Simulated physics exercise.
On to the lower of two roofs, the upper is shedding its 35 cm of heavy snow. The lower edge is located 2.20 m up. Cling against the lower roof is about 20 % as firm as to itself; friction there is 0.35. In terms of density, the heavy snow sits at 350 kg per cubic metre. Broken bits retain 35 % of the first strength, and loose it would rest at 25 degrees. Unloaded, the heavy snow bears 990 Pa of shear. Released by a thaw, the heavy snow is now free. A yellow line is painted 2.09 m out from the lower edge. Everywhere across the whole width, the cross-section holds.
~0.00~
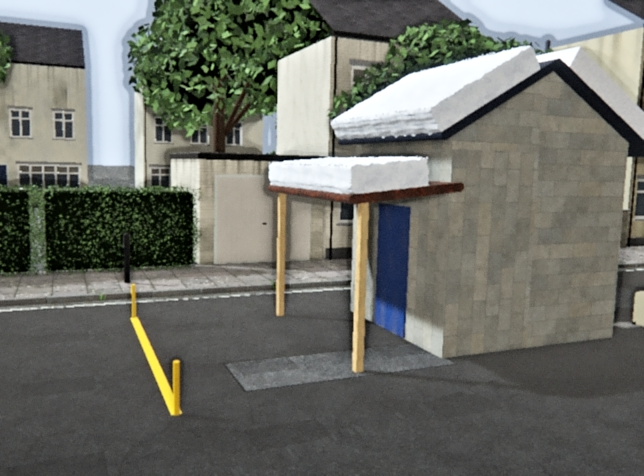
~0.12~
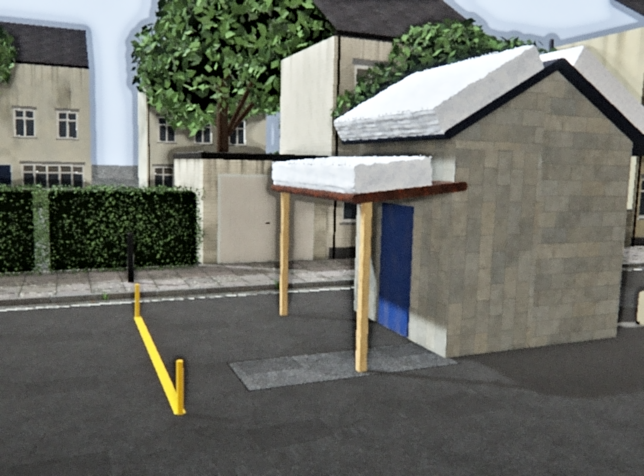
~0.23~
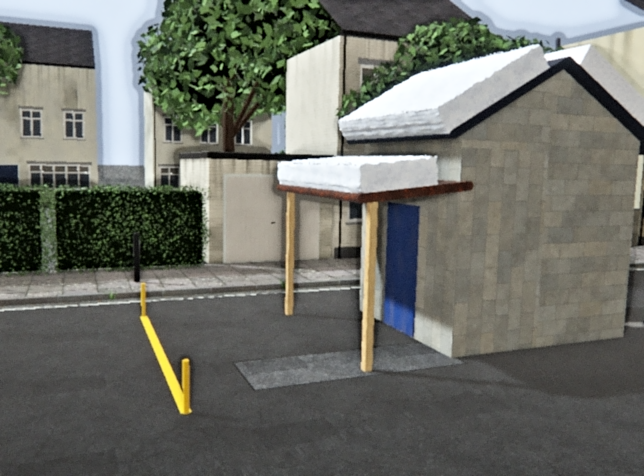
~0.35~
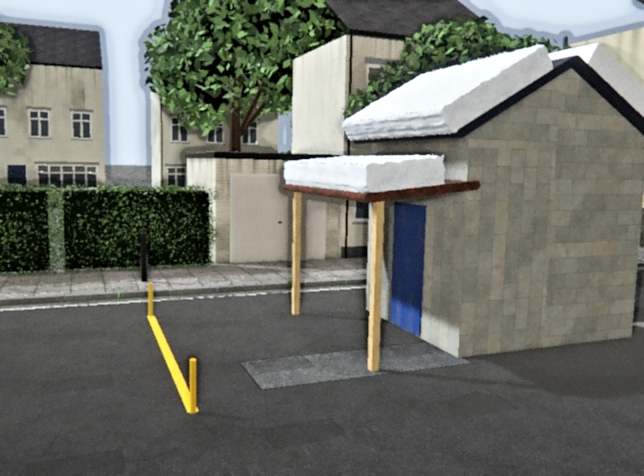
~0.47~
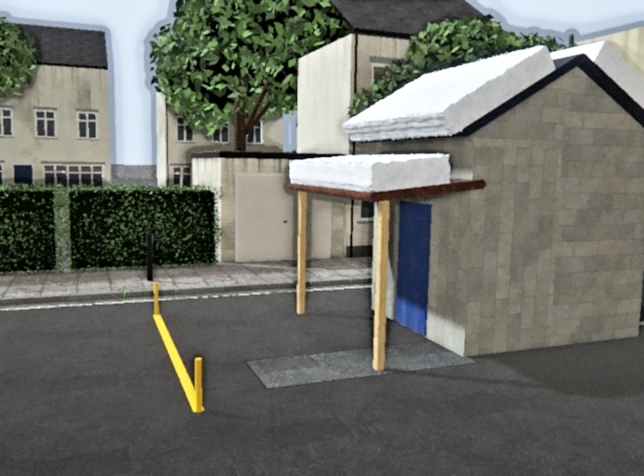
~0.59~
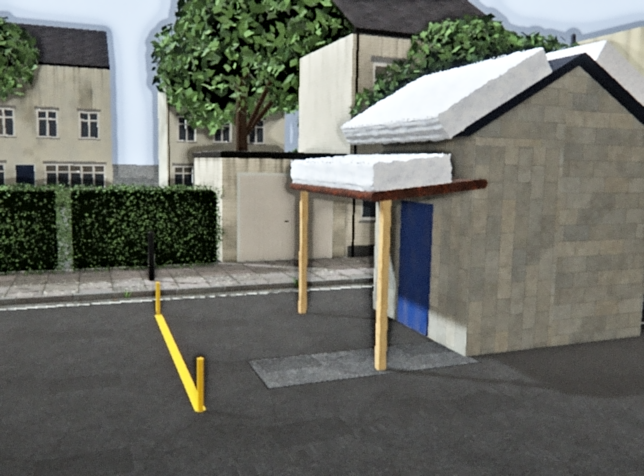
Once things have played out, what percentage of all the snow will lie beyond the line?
About 0 %.
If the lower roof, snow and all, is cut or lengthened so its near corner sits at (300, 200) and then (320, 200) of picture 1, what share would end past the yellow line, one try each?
First 0 per cent, second 0 per cent.
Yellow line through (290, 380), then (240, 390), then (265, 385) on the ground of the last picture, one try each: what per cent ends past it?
In turn about 0 %, 0 %, 0 %.
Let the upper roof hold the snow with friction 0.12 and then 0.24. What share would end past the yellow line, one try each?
Respectively 1 percent and 0 percent.
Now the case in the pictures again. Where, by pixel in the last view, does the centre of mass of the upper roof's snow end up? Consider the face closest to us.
At about (446, 124).
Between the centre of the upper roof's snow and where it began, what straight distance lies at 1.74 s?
1.2 m.
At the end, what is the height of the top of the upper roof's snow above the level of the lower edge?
Height above lower edge: Approx. 1.4 m.
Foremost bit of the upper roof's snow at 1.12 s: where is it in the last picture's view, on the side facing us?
You'll find it close to (408, 135).
By 1.12 s, none is below the lower edge and 0 % is past the line.
By 1.74 s, none is below the lower edge and 0 % is past the line.
By 2.37 s, none is below the lower edge and 0 % is past the line.
By 3.00 s, none is below the lower edge and 0 % is past the line.
By 3.10 s, at the end, none is below the lower edge and 0 % is past the line.
